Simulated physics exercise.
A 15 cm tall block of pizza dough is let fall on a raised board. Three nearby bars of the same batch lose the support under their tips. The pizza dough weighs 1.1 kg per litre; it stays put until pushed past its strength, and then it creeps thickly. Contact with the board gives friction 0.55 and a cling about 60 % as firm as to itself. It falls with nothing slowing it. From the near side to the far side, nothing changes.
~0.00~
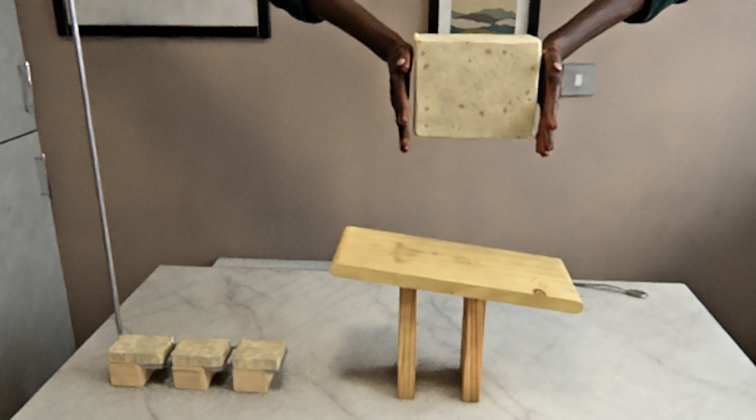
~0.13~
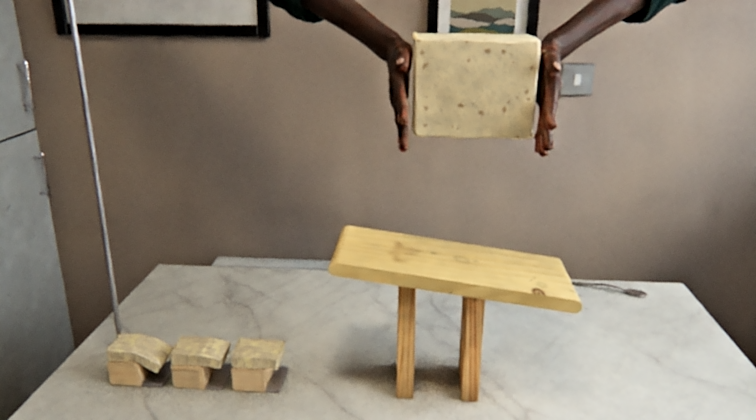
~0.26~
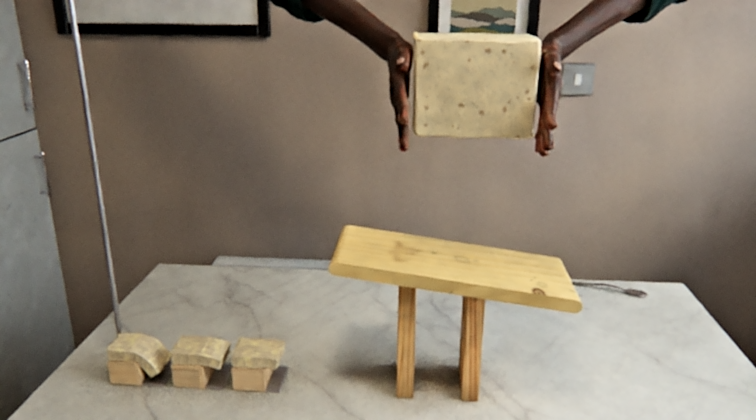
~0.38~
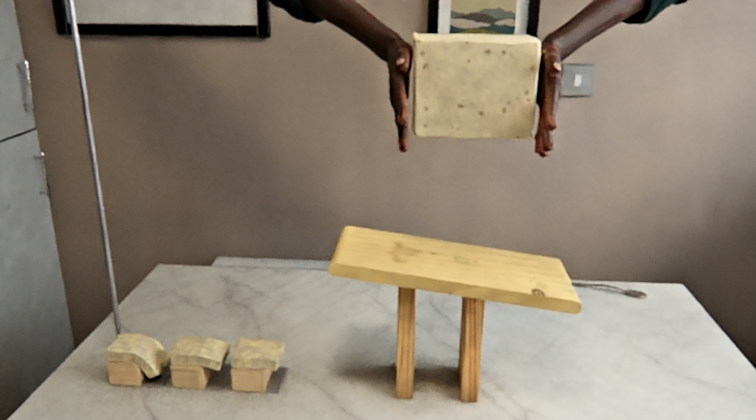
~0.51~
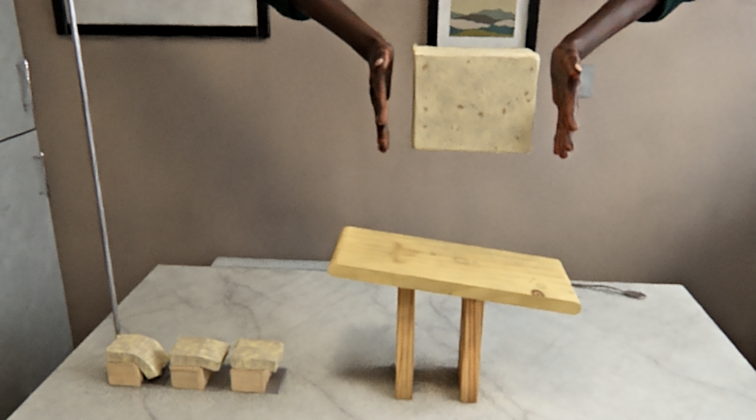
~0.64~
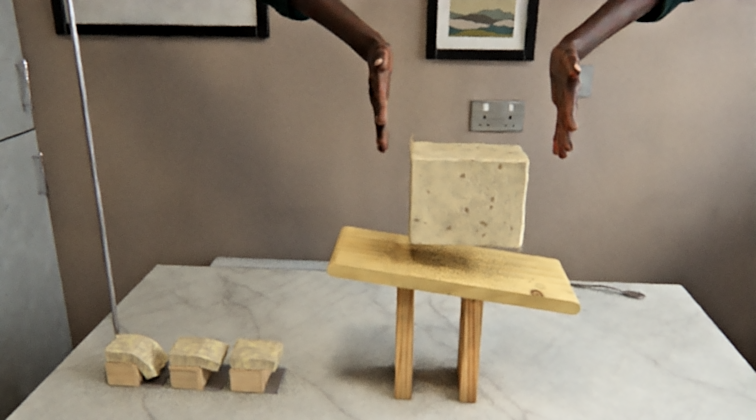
Two hands holding a pale speckled block above a tilted wooden board, then parting and releasing it, the block dropping toward the board.
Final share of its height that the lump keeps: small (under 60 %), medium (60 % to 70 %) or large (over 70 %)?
Medium, I would say.
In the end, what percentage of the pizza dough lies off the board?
Roughly 0 % off the board.
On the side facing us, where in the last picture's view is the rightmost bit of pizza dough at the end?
You'll find it close to (567, 275).
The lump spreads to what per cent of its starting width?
Roughly 160 per cent.
After 0.75 s, it stands 67 % of its first height and none has gone off the board.
After 0.89 s, it stands 67 % of its first height and none has gone off the board.
After 1.02 s, it stands 67 % of its first height and none has gone off the board.
After 1.16 s, it stands 67 % of its first height and none has gone off the board.
After 1.50 s, at the end, it stands 67 % of its first height and none has gone off the board.
